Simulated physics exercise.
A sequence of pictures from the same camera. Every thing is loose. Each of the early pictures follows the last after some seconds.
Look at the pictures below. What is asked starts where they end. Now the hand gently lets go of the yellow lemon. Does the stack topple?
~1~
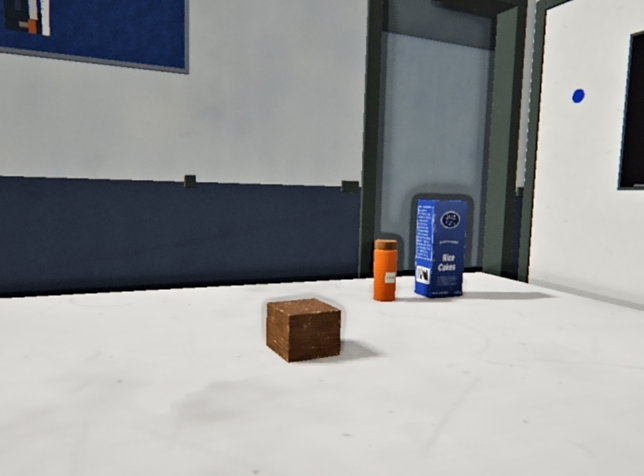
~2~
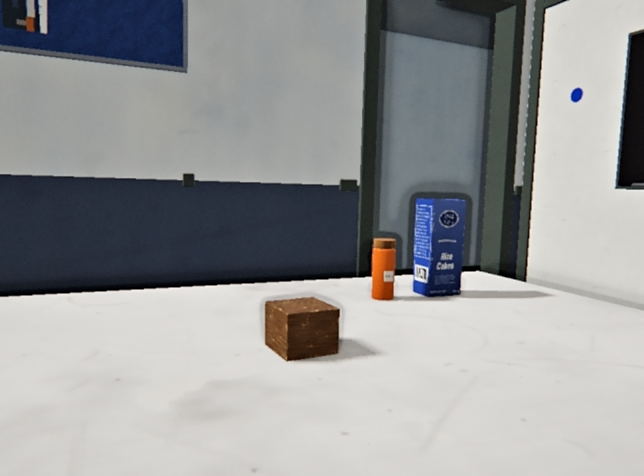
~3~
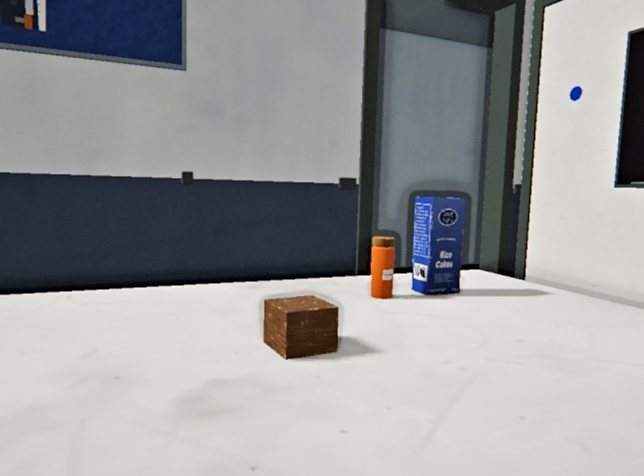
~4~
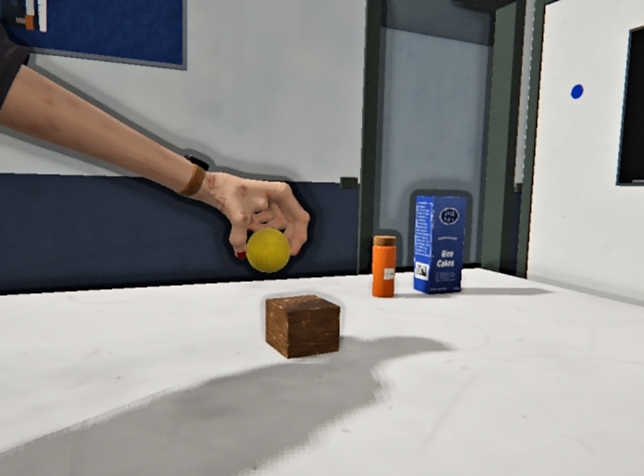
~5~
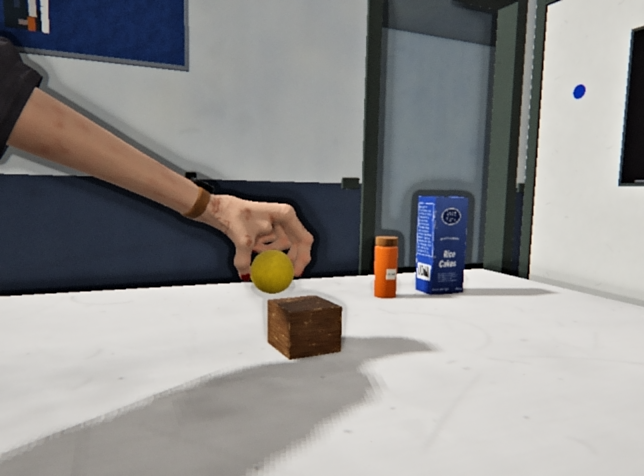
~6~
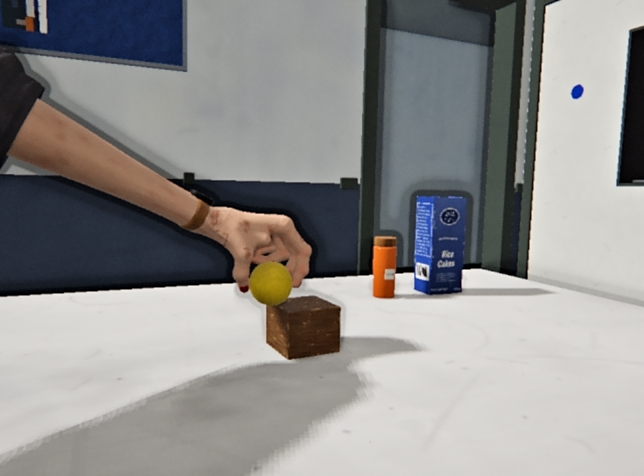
Yes, it doesn't stay upright.
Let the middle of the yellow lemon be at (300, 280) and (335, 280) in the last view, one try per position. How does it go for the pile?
Case one: The pile stands firm; case two: It topples.
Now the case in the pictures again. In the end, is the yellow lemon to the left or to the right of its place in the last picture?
Off leftwards in the picture.
Then, 0.30 s past the last view, yellow lemon displaced a little near (259, 293).
Then, 0.40 s past the last view, yellow lemon now fallen.
Then, 0.50 s past the last view, things are still on the move.
Then, 2.00 s past the last view, nothing new.
Finally, fallen, yellow lemon; the other 3 still in place. Final places as the last picture's camera would see them, yellow lemon near (235, 335). The pile comes apart.
